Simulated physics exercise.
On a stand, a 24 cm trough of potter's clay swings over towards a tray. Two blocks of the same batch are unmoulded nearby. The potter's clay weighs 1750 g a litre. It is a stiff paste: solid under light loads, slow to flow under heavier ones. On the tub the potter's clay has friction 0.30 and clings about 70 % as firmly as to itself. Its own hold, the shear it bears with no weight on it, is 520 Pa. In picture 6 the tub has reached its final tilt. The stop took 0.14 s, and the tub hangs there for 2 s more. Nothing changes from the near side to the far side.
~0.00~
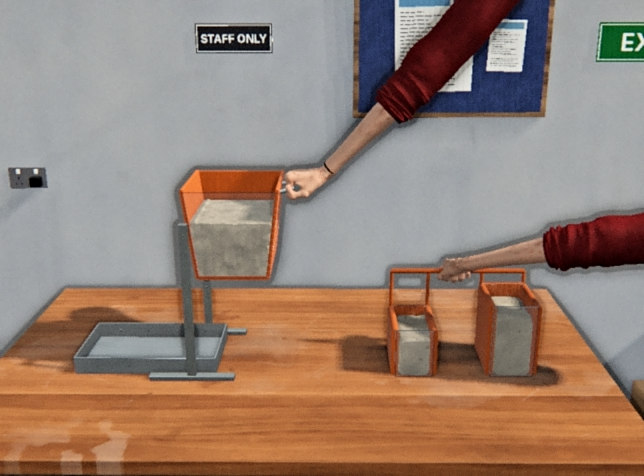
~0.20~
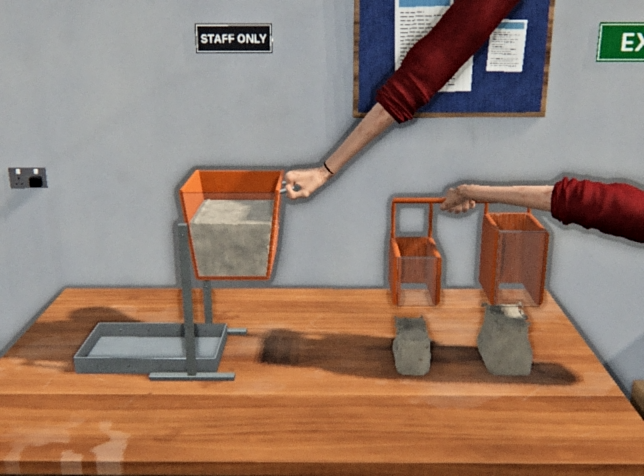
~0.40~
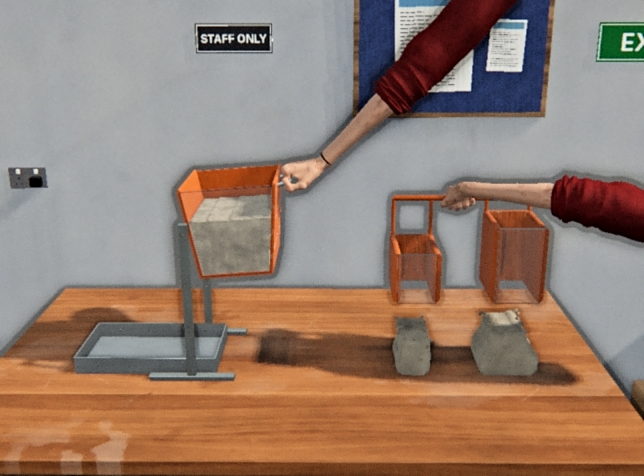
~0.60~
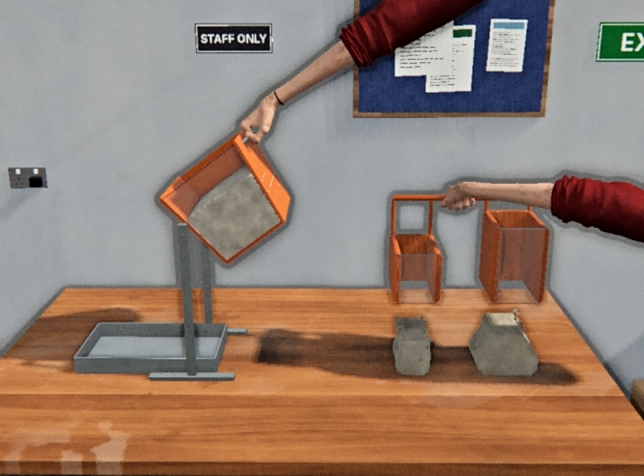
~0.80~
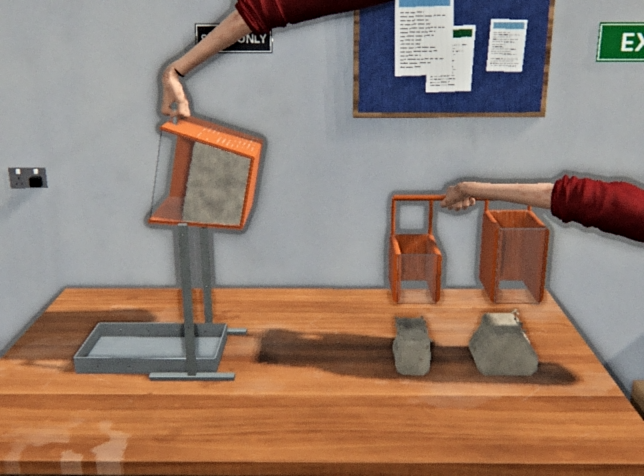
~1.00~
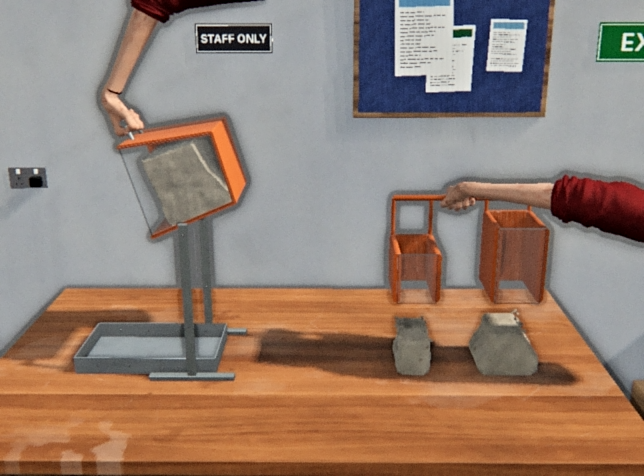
An orange tub of grey clay was tilted leftward past its side above a tray by one hand, after another had lifted two orange moulds off smaller blocks, the right one sagging noticeably.
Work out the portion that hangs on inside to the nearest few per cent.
Expect roughly 33 %.
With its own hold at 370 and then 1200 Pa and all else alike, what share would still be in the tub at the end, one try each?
In turn about 20 %, 16 %.
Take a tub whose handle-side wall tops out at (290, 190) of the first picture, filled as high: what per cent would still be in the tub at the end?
In that case some 20 per cent.
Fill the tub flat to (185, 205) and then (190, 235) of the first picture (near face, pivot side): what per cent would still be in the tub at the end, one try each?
In turn about 25 %, 35 %.
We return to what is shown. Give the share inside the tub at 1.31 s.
About 35 %.
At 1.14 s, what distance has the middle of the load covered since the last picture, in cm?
Roughly 9 cm.
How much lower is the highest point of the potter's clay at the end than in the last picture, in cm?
Some 12 cm.
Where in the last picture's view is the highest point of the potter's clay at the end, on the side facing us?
Around (221, 191).
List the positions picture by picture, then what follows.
The first frame shows handle-side rim at (275, 191), tilt 0 degrees; highest point of the potter's clay at (253, 222); test blocks 11 cm, 18 cm high (left to right).
The second frame shows handle-side rim at (275, 191), tilt 0 degrees; highest point of the potter's clay at (253, 222); test blocks 11 cm, 16 cm high (left to right).
The third frame shows handle-side rim at (272, 185), tilt 4 degrees; highest point of the potter's clay at (263, 217); test blocks 11 cm, 13 cm high (left to right).
The fourth frame shows handle-side rim at (233, 144), tilt 37 degrees; highest point of the potter's clay at (248, 176); test blocks 11 cm, 13 cm high (left to right).
The fifth frame shows handle-side rim at (161, 130), tilt 79 degrees; highest point of the potter's clay at (200, 144); test blocks 11 cm, 13 cm high (left to right).
The sixth frame shows handle-side rim at (119, 150), tilt 106 degrees; highest point of the potter's clay at (193, 145); test blocks 11 cm, 13 cm high (left to right).
By 1.14 s, the tub is at 106 degrees and holds 74 %.
By 1.31 s, the tub is at 106 degrees and holds 34 %.
By 1.48 s, the tub is at 106 degrees and holds 33 %.
By 1.65 s, the tub is at 106 degrees and holds 33 %.
By 3.00 s, at the end, the tub is at 106 degrees and holds 33 %.
